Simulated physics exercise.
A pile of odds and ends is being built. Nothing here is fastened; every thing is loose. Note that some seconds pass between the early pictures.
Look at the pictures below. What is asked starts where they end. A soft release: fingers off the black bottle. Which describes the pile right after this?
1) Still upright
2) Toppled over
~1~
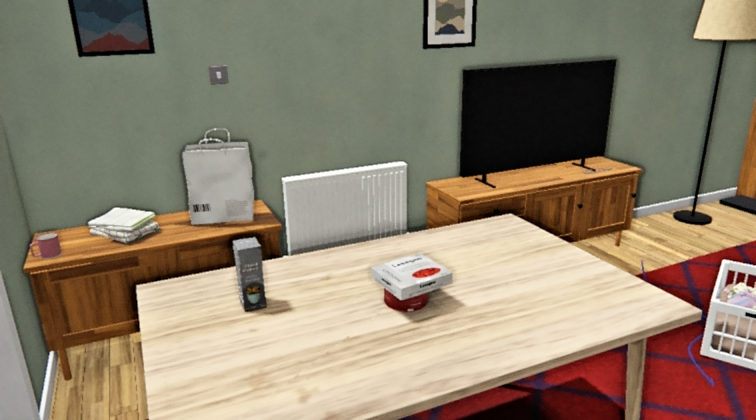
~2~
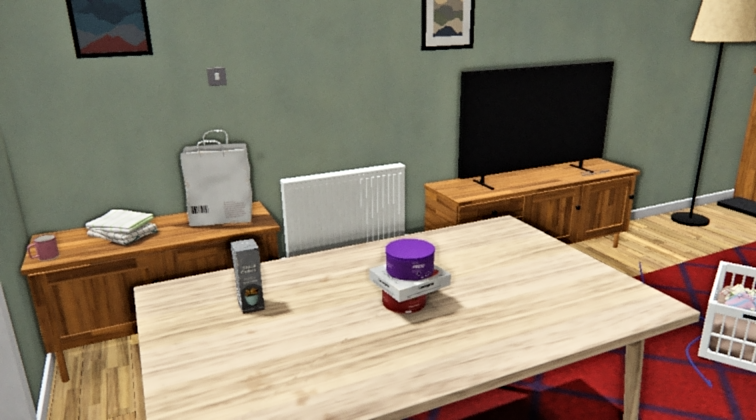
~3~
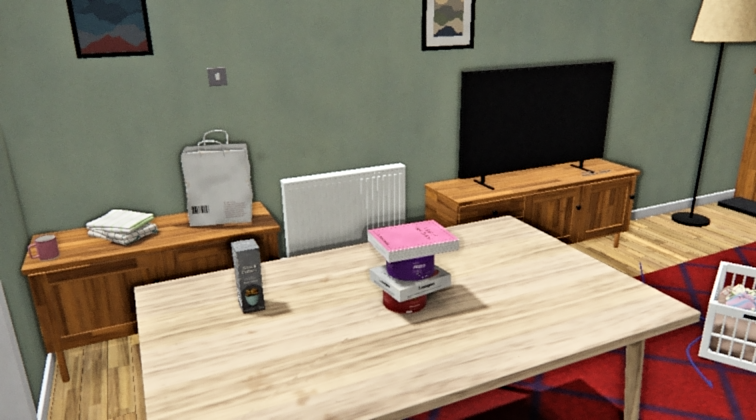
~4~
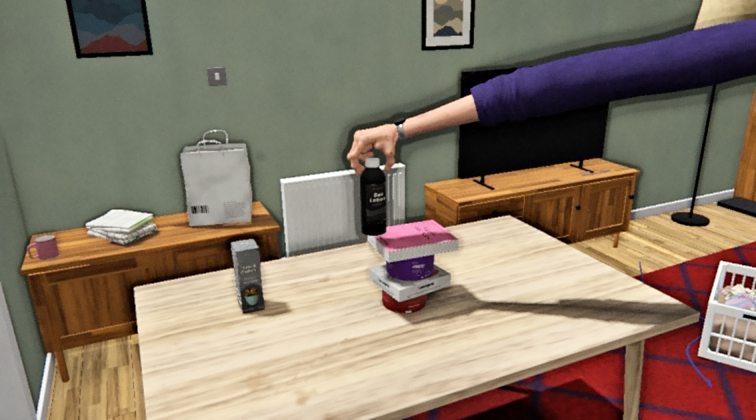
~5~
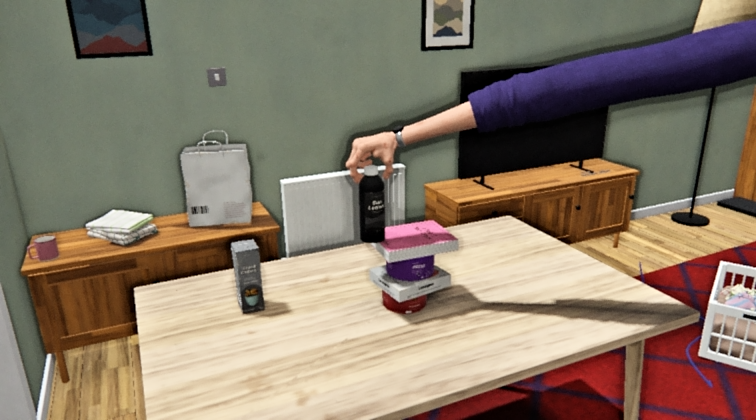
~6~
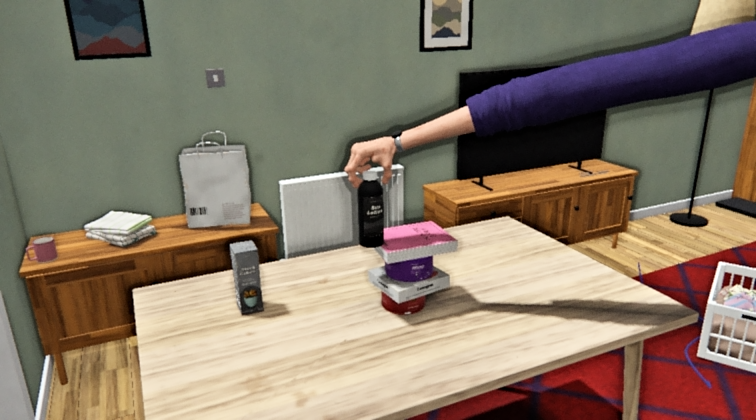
2.
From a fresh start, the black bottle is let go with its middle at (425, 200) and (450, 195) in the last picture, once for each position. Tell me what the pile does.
Attempt one, the pile survives; attempt two, it falls over.
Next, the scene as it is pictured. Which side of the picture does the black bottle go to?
Its movement is toward the left.
Then, 0.40 s later than the last frame, black bottle now fallen.
Then, 0.50 s later than the last frame, things are still on the move.
Then, 0.80 s later than the last frame, nothing new.
When it is over, fallen, black bottle; the other 5 as before. End places, in pixels of the last picture, black bottle near (329, 308). The pile comes apart.
